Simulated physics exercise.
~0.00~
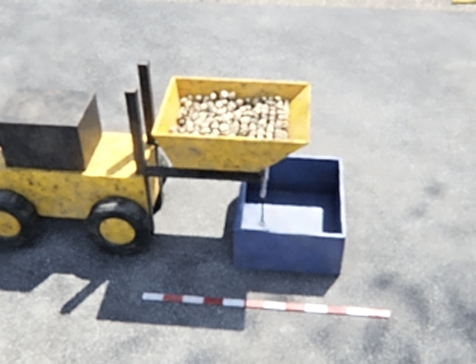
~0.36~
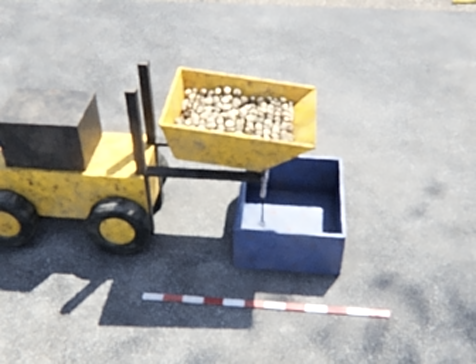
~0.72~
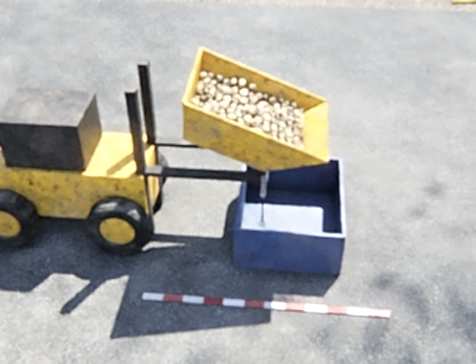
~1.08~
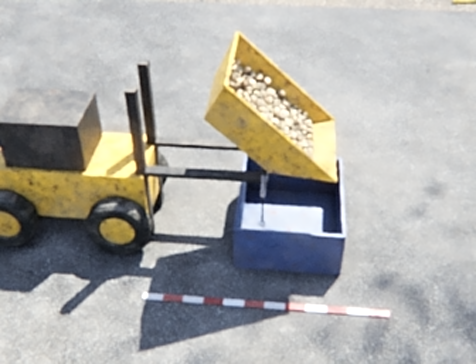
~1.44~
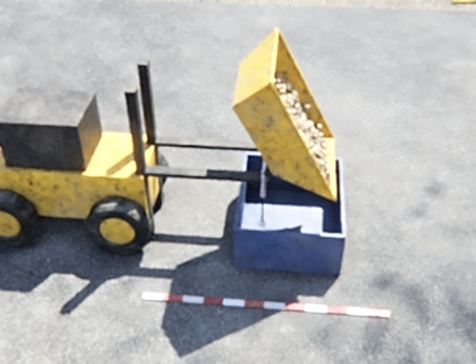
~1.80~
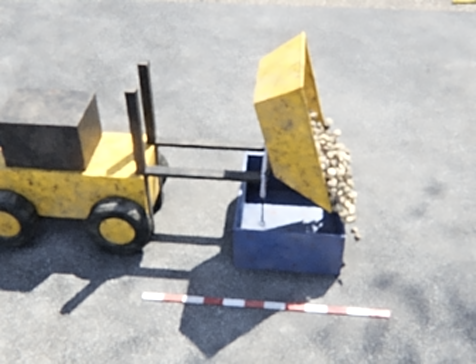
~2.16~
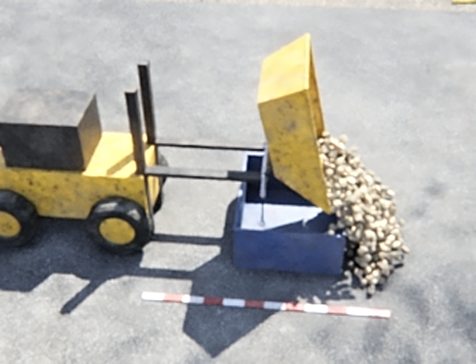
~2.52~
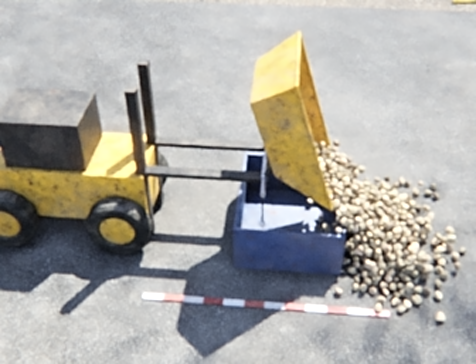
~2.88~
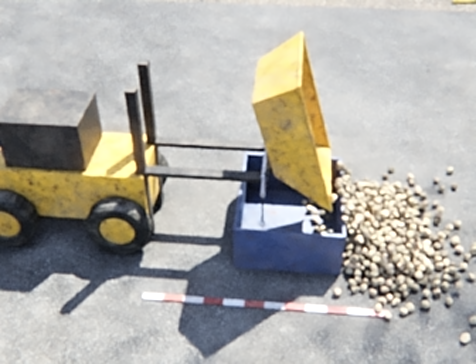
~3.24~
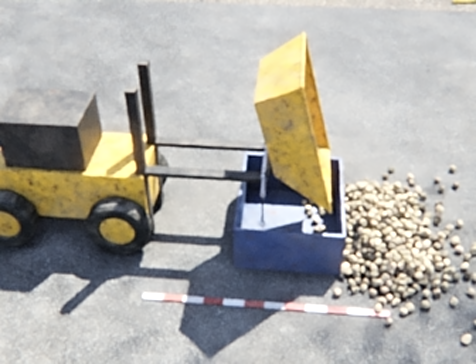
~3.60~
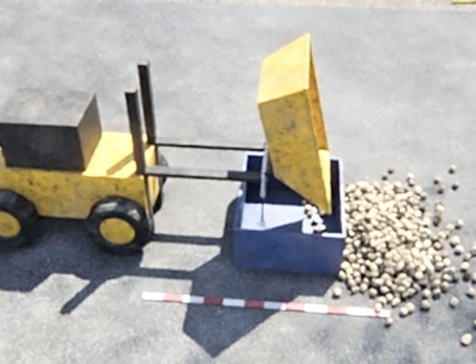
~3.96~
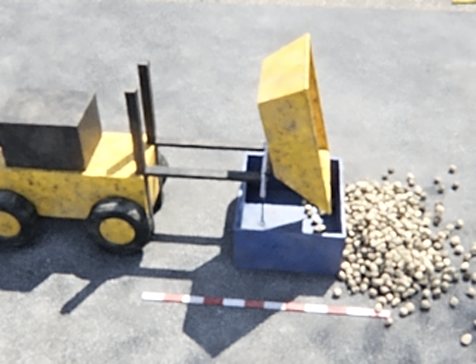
A yellow forklift tipped its raised skip steeply to the right until the pale stones slid out, nearly all spilling past the blue bin. The skip jerked slightly and stayed tilted, with the stones scattered across the ground and only a few in the bin.
